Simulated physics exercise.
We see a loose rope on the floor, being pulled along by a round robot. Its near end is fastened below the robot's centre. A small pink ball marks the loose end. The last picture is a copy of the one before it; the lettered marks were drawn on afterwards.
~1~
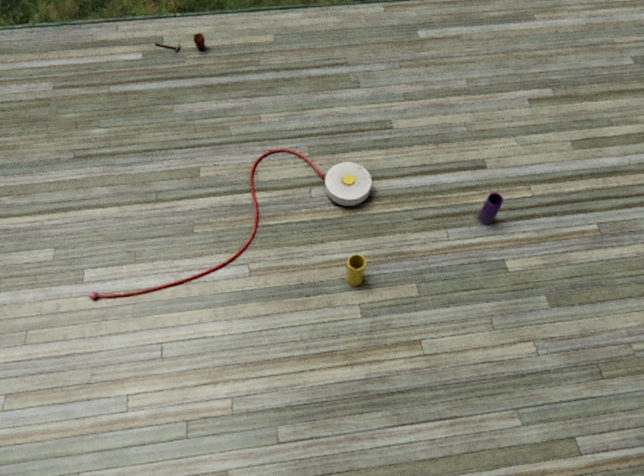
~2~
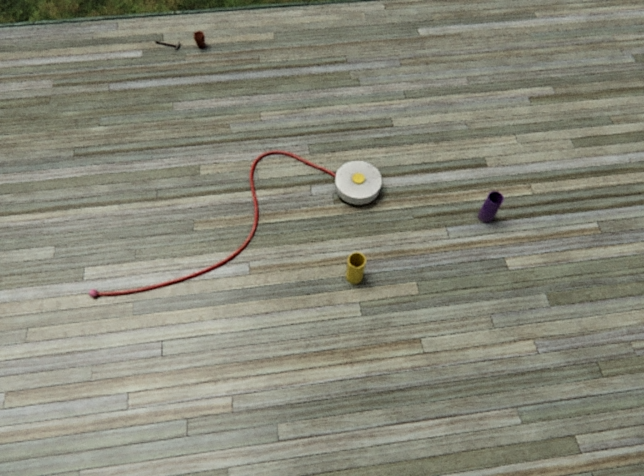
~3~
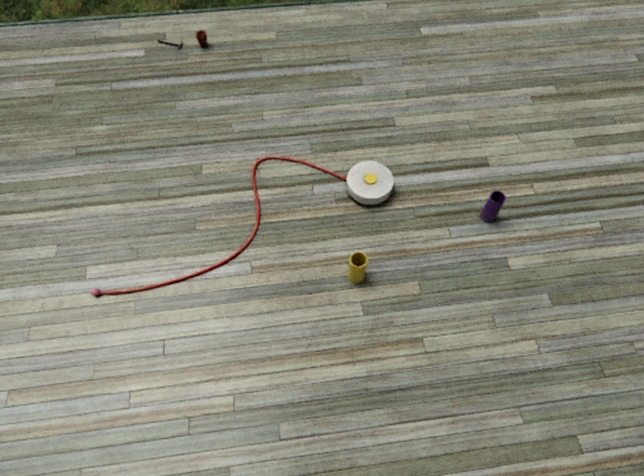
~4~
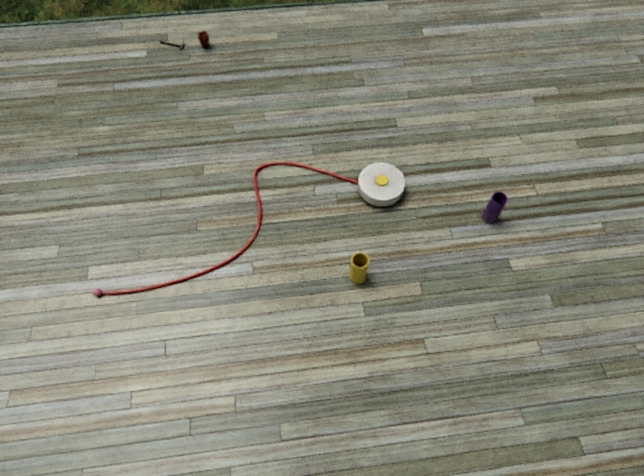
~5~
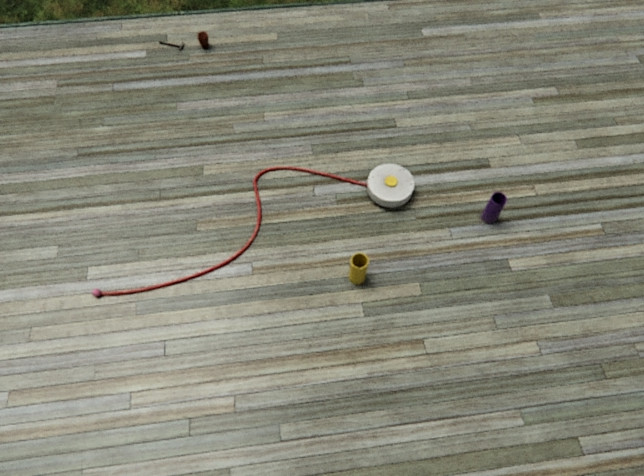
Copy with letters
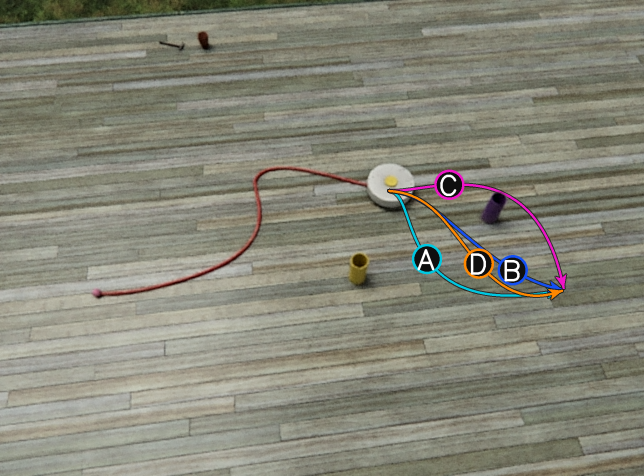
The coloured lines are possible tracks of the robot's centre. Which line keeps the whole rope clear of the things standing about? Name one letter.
Line B does it.
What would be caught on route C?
It meets the purple post.
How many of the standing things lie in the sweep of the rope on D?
One.
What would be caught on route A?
It is the yellow post.
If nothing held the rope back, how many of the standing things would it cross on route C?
One.
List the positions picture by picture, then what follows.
The first frame shows robot (348, 185); free end (93, 295); yellow post (355, 270).
The second frame shows robot (358, 183); free end (93, 293).
The third frame shows robot (370, 184); purple post (493, 207).
The fourth frame shows robot (381, 185); yellow post (359, 269).
The fifth frame shows robot (390, 186); free end (97, 293); yellow post (358, 269); purple post (494, 208).
On the marked copy, A from (389, 191) via (444, 277) to (560, 291); B from (389, 191) via (467, 237) to (562, 290); C from (389, 191) via (500, 192) to (564, 288); D from (389, 191) via (467, 250) to (562, 291).
Taking B. A third of the way, robot (454, 220), middle of the rope (271, 218), free end (97, 293).
Two thirds of the way, robot (518, 267), middle of the rope (314, 249), free end (118, 291).
When it is over, robot (568, 286), middle of the rope (359, 265), free end (162, 280); nothing has been touched.
As for the rest, A meets the yellow post; C meets the purple post; D meets the yellow post.
